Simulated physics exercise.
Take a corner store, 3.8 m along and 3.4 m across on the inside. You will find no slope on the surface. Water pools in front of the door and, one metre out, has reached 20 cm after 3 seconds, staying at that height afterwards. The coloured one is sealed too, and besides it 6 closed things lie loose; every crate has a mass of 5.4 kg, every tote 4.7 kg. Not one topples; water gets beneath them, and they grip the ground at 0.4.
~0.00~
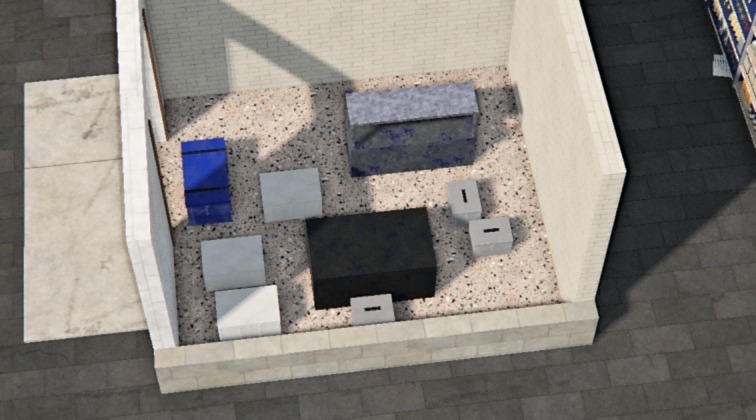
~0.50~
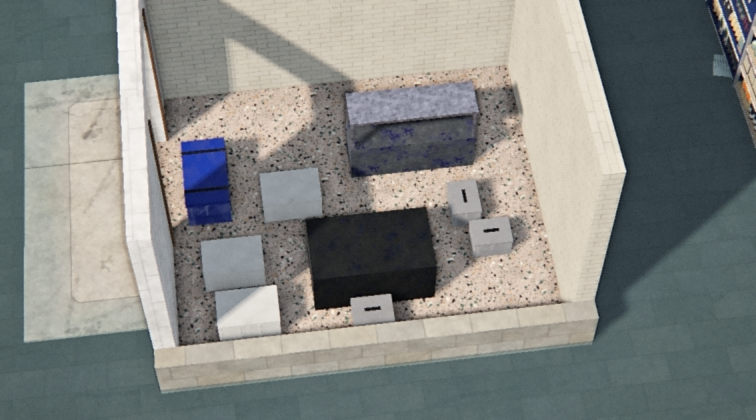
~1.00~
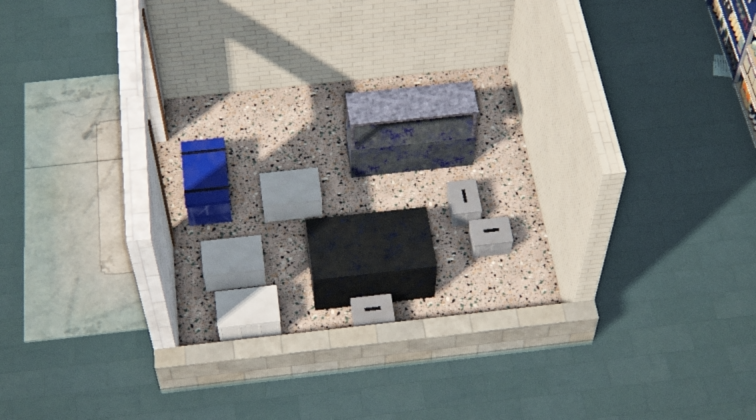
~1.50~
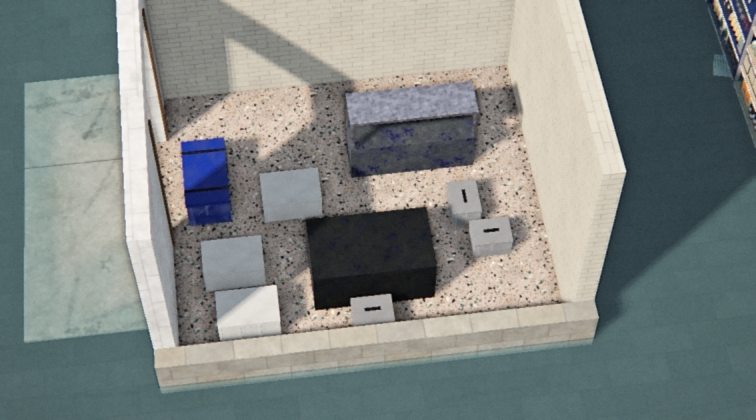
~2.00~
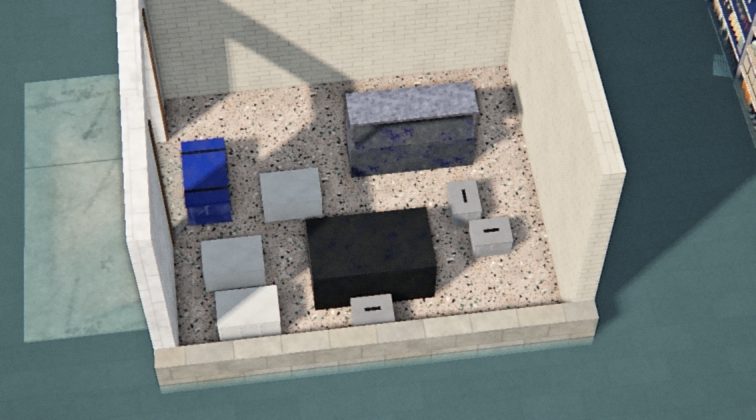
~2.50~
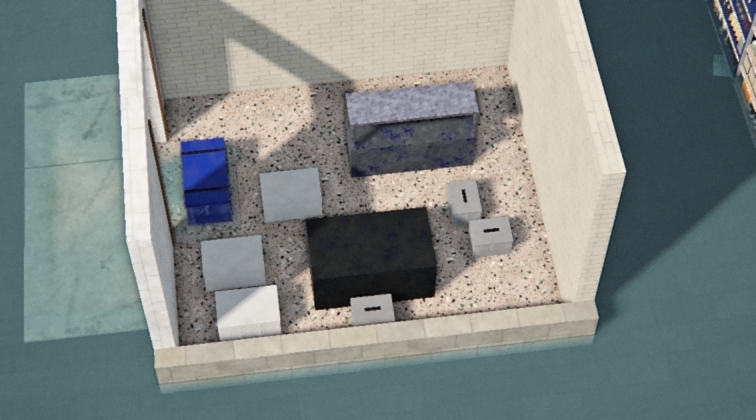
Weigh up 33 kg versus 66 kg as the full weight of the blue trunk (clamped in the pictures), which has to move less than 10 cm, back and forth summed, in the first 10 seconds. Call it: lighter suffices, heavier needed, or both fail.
Both fail.
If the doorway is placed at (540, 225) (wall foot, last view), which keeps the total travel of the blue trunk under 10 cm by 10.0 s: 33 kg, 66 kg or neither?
Lab note: Upper mass required.
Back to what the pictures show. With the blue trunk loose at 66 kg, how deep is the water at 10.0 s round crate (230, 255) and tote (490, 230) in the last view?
Roughly 9 and 10 cm.
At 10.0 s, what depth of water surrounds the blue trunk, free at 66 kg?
Around 8 cm.
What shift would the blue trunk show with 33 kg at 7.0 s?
About 120 cm.
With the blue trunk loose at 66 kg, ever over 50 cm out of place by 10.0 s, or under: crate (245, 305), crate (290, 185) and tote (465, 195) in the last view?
First above the mark, second above the mark, third below the mark.
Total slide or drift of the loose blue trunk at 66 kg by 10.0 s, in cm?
The total path comes to around 40 cm.
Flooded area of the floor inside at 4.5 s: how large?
Flooded: Near 5.5 m2.
After 3.5 s the blue trunk would be 48 cm from its start with 33 kg and 8 cm from its start with 66 kg; 7 cm of water round it then.
After 4.5 s the blue trunk would be 110 cm from its start with 33 kg and 37 cm from its start with 66 kg; 6 cm of water round it then.
After 7.0 s the blue trunk would be 129 cm from its start with 33 kg and 37 cm from its start with 66 kg; 6 cm of water round it then.
After 10.0 s the blue trunk would be 149 cm from its start with 33 kg and 37 cm from its start with 66 kg; 8 cm of water round it then.
